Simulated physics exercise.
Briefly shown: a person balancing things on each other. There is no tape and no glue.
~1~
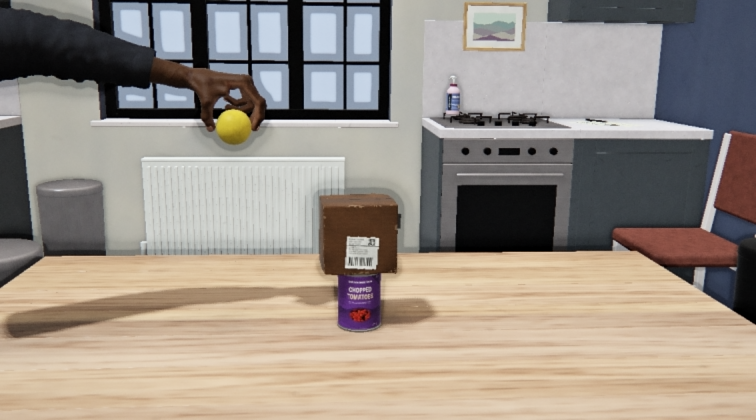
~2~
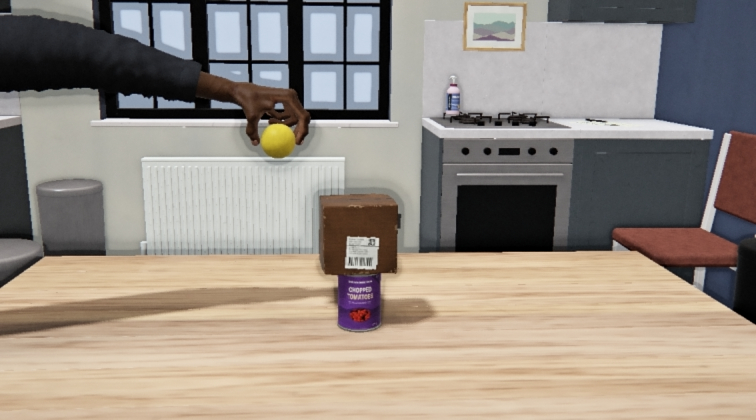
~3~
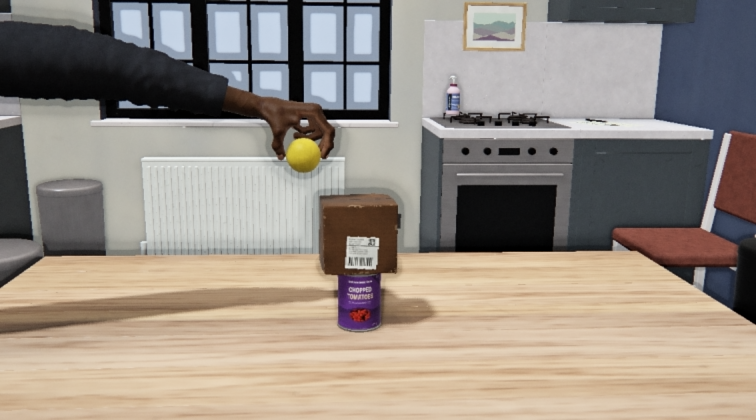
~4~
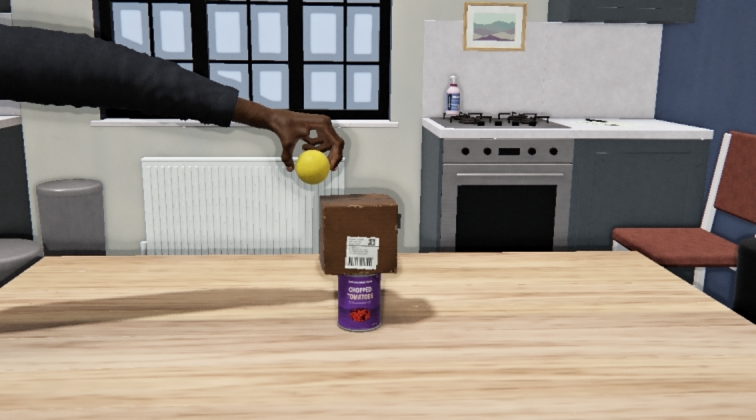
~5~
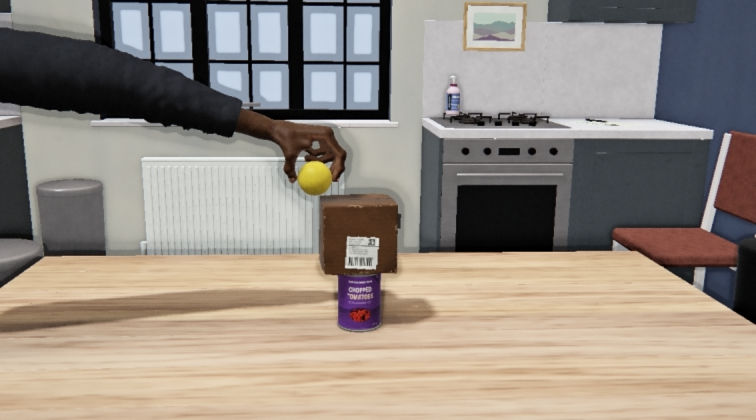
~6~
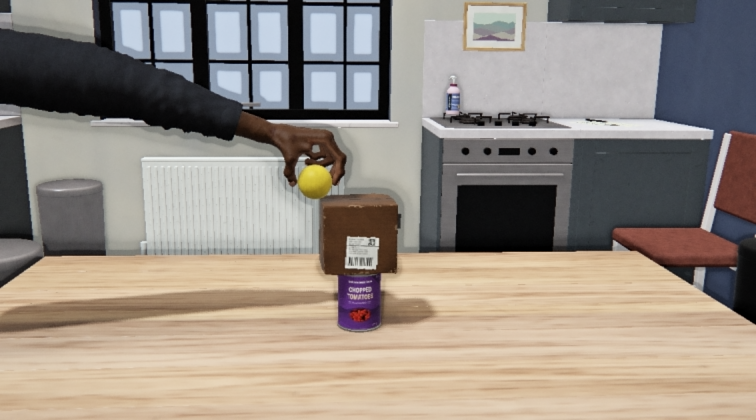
A yellow lemon, held in the fingertips of a hand reaching in from the left, moves right and downward toward a brown box balanced on a purple can on a wooden table. The lemon's descent slows until it rests at the box's upper left edge, still held by the hand.
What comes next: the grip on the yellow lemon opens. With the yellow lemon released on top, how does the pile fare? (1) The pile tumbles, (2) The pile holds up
The answer is 1.
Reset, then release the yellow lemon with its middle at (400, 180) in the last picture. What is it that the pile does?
Observed: Pile falls.
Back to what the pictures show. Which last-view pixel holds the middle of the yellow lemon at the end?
Roughly pixel (268, 311) in the last picture.
Then, 0.30 s on from there, yellow lemon now fallen.
Then, 0.40 s on from there, things are still on the move.
Then, 0.50 s on from there, as before.
In the end, fallen, yellow lemon; the other 2 unmoved. At the end, from the last picture's camera, yellow lemon near (268, 311). The pile gives way.
